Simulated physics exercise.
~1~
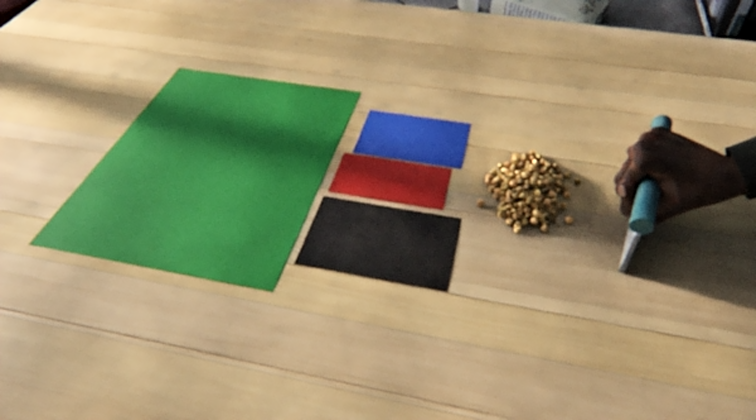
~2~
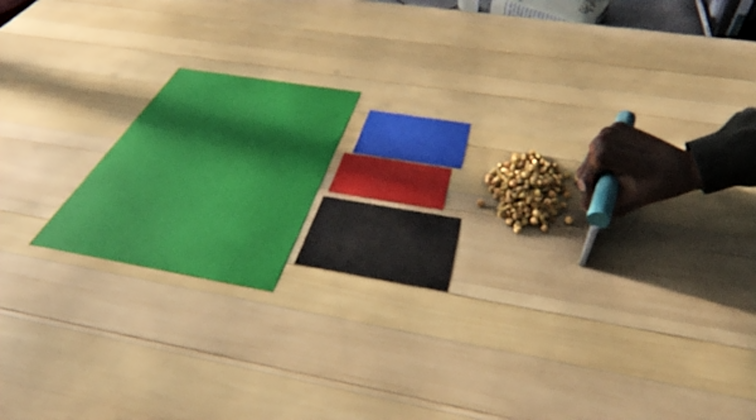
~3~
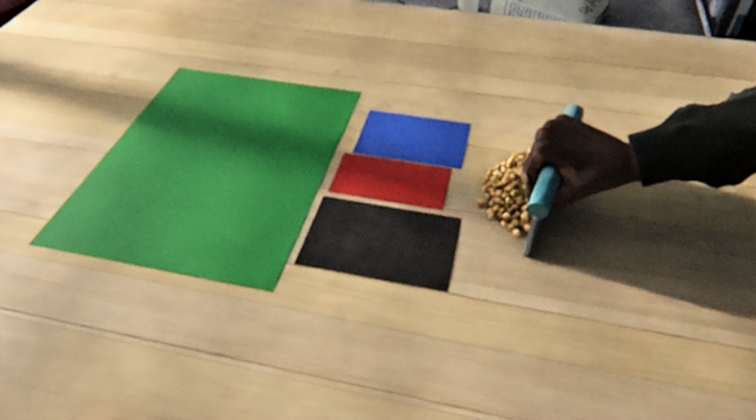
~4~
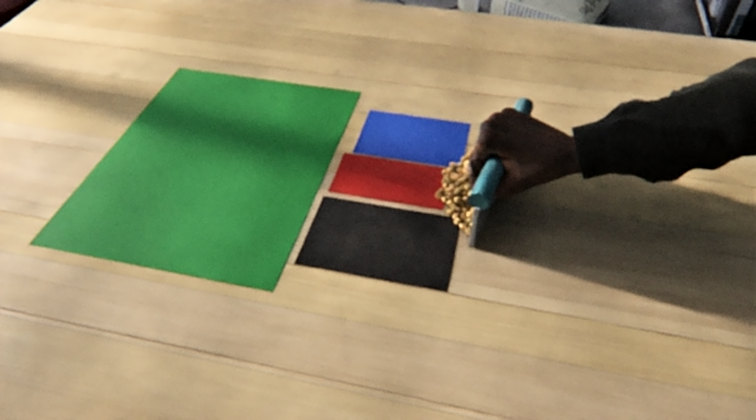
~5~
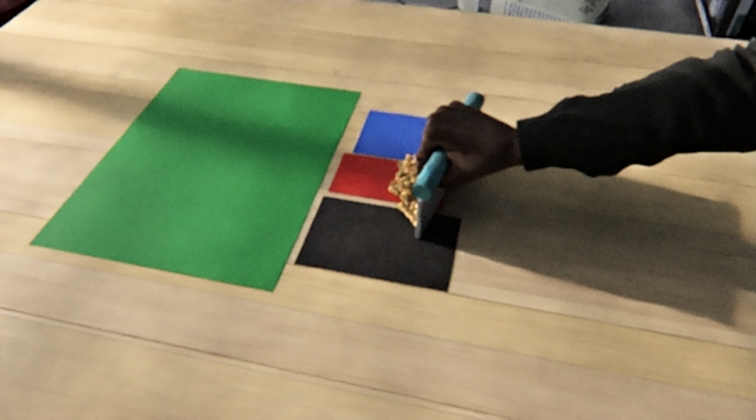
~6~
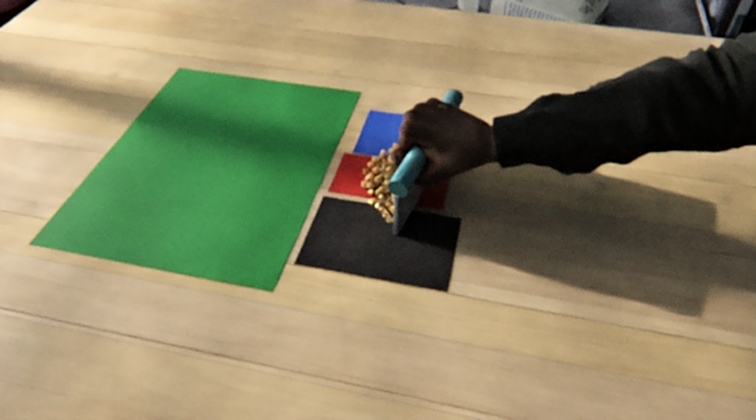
A hand pushing a pile of golden pieces leftwards with a scraper across a wooden table, ending mostly over red and blue mats.
